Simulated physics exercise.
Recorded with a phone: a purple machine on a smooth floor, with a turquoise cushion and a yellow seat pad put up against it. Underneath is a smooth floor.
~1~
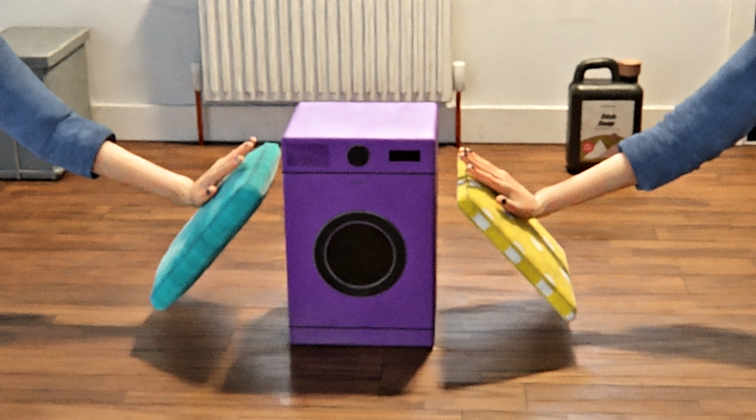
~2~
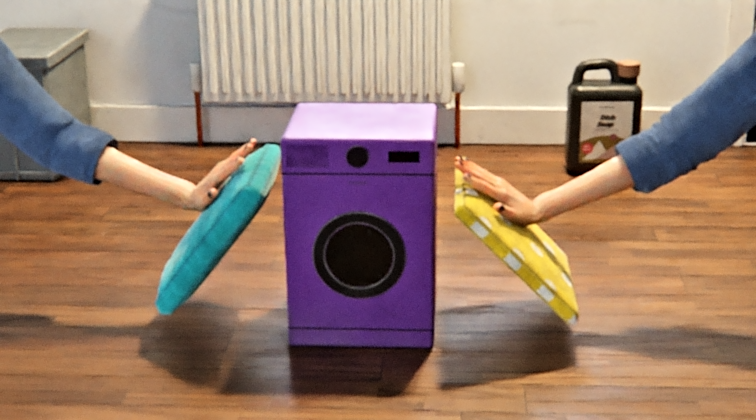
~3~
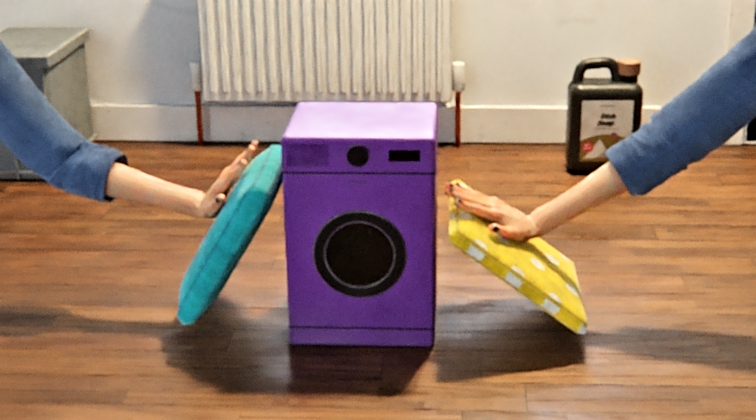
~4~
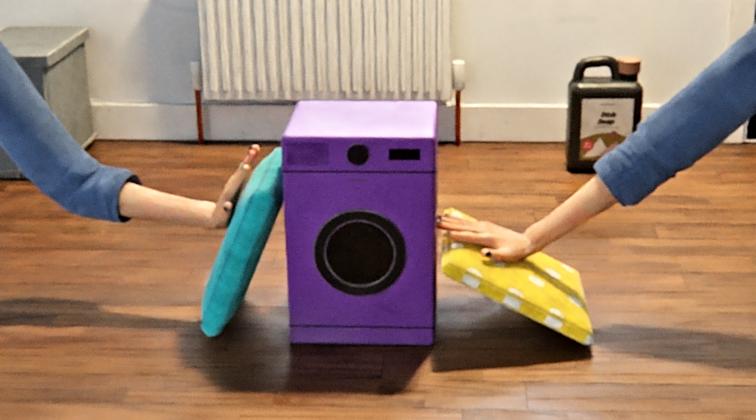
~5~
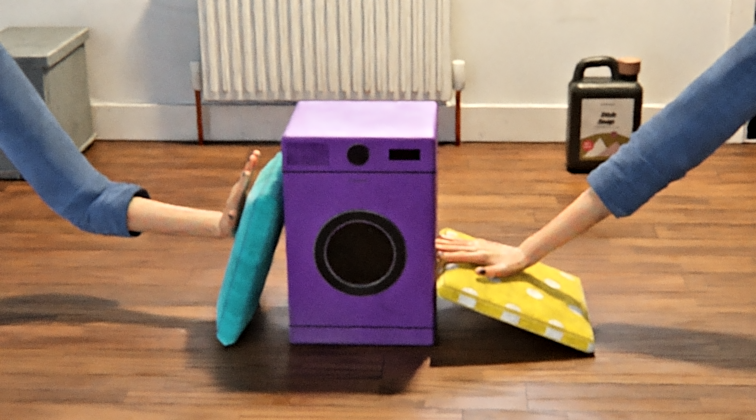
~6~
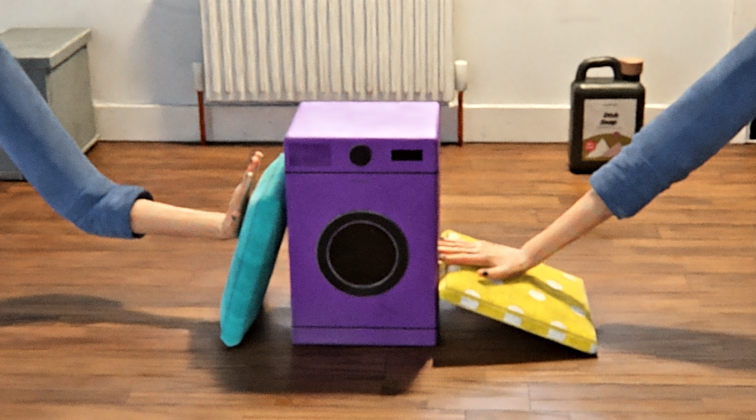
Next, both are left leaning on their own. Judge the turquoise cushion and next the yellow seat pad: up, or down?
Verdict - turquoise cushion: Up; yellow seat pad: Down.
Then, 0.26 s later than the last view, cushion against the side near (261, 247); seat pad flat on the floor near (520, 308).
Finally, cushion against the side near (261, 247); seat pad flat on the floor near (520, 310). The turquoise cushion keeps leaning and the yellow seat pad slumps to the floor.
